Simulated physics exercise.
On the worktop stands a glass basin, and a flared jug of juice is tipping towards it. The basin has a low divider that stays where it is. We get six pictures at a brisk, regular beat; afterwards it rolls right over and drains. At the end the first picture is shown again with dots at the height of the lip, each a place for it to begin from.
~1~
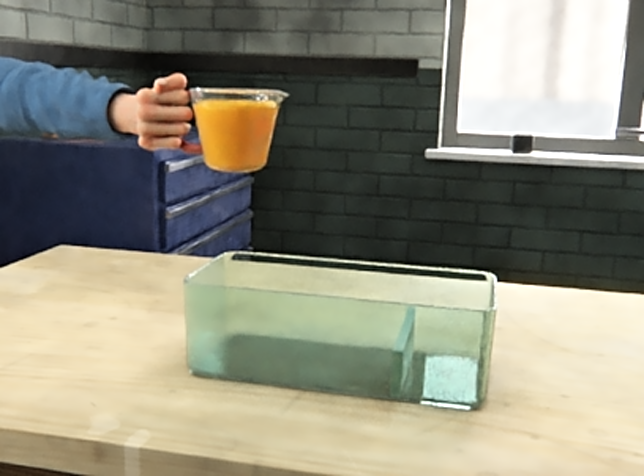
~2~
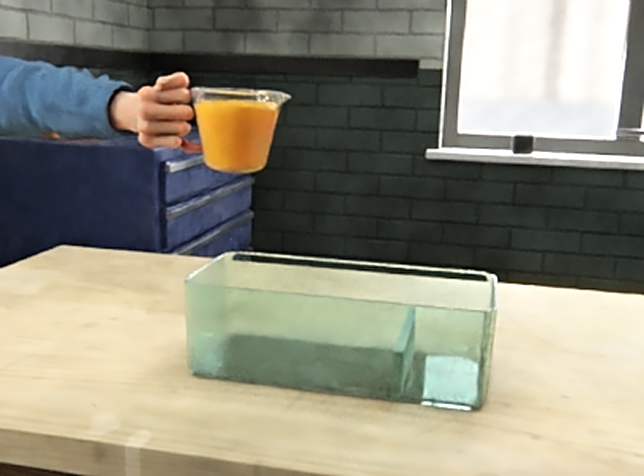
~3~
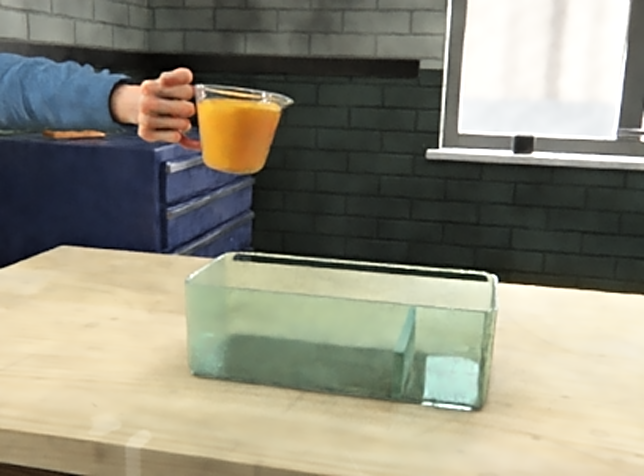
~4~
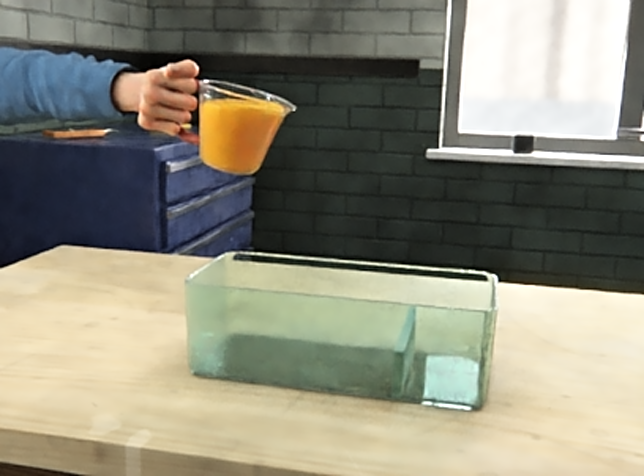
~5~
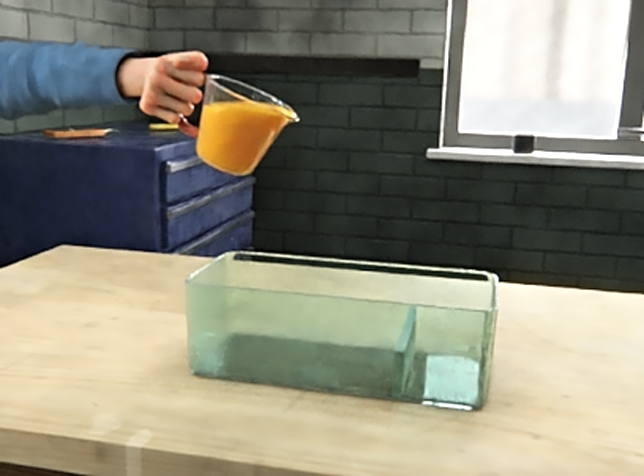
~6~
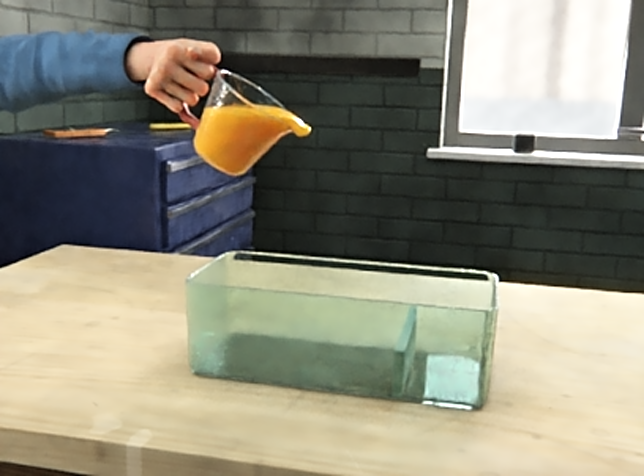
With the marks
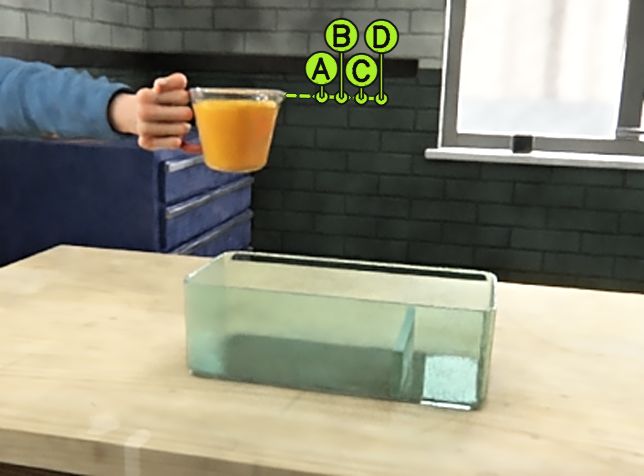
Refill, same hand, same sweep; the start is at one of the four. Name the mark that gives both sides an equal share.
Choose C.
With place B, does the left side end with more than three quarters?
Yes.
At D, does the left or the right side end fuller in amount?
The right side.
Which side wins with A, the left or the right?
The left side.
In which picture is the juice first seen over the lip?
In picture 6.
On the marked copy, A at (321, 96); B at (341, 97); C at (361, 98); D at (381, 98).
For place A, about 92 % ends left of the wall and 4 % right of it; 4 % is lost outside.
For place B, about 86 % ends left of the wall and 11 % right of it; 3 % is lost outside.
For place C, about 48 % ends left of the wall and 50 % right of it.
For place D, about 12 % ends left of the wall and 86 % right of it.
